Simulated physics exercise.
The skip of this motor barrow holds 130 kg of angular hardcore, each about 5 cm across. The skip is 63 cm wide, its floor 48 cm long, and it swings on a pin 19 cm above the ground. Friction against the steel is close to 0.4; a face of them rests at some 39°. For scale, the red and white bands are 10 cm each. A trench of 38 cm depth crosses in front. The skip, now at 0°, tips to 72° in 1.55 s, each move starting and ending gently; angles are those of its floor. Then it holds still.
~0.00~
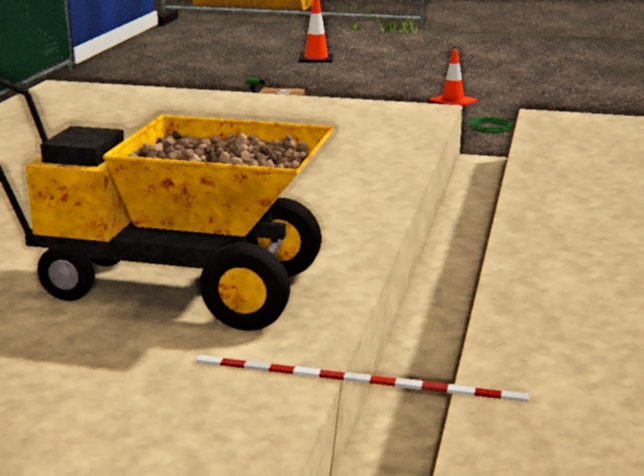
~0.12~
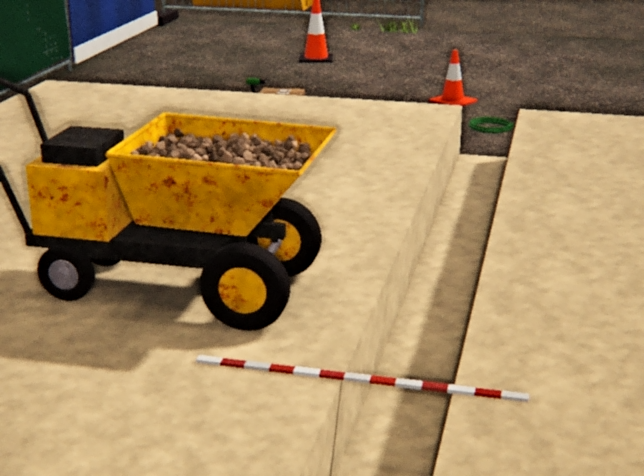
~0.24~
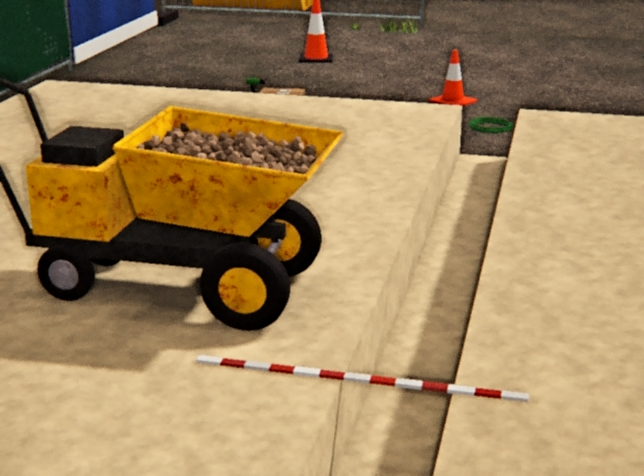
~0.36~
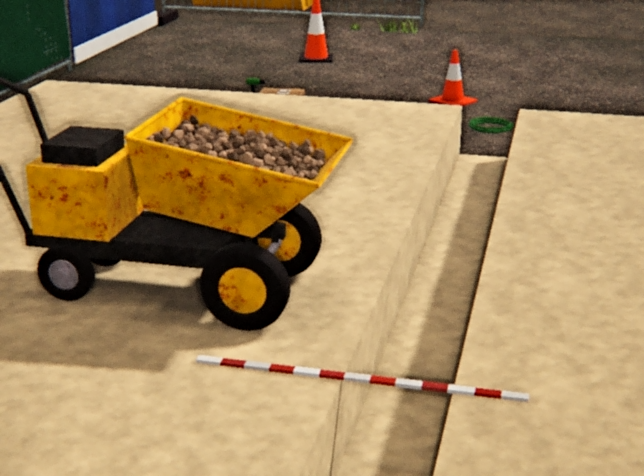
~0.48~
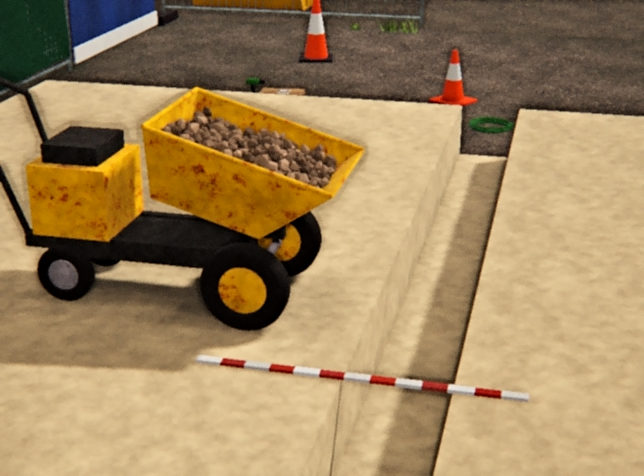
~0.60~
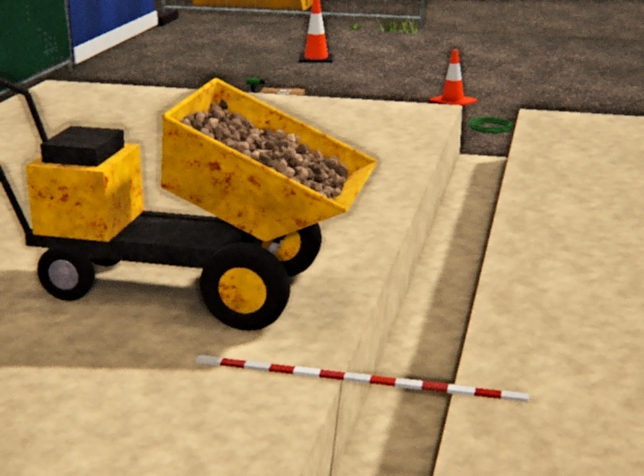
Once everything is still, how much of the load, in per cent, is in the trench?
Some 94 per cent of it.
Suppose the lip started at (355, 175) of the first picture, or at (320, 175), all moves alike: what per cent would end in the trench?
First some 45, then 90 per cent.
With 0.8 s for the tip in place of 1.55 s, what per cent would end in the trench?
Then about 95 per cent.
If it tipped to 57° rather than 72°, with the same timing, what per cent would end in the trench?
It would be near 20 per cent.
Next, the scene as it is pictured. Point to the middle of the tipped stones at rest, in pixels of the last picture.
Around (424, 376).
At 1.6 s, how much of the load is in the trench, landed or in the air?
About 25 per cent by then.
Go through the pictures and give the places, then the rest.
In the first picture, the skip is at 0°, its lip at (297, 172); the top of the load is at (228, 145).
In the second picture, the skip is at 1°, its lip at (300, 174); the top of the load is at (230, 144); the stones move at 0.2 m/s on average.
The third picture shows lip at (308, 178), floor tilted 5°, highest stones at (209, 141); the stones move at 0.3 m/s on average.
In the fourth picture, the skip is at 10°, its lip at (319, 186); the top of the load is at (186, 130); the stones move at 0.4 m/s on average.
In the fifth picture, the skip is at 16°, its lip at (332, 197); the top of the load is at (200, 123); the stones move at 0.5 m/s on average.
In the sixth picture, the skip is at 24°, its lip at (346, 211); the top of the load is at (215, 114); the stones move at 0.6 m/s on average.
After 1.2 s the floor is at 61°; 100 % in the skip; the foremost stones are at (390, 271).
After 1.6 s the floor is at 72°; 74 % in the skip, 26 % in the trench; the foremost stones are at (458, 392).
After 2.0 s the floor is at 72°; 44 % in the skip, 56 % in the trench; the foremost stones are at (464, 373).
After 4.0 s the floor is at 72°; 5 % in the skip, 94 % in the trench; the foremost stones are at (468, 378).
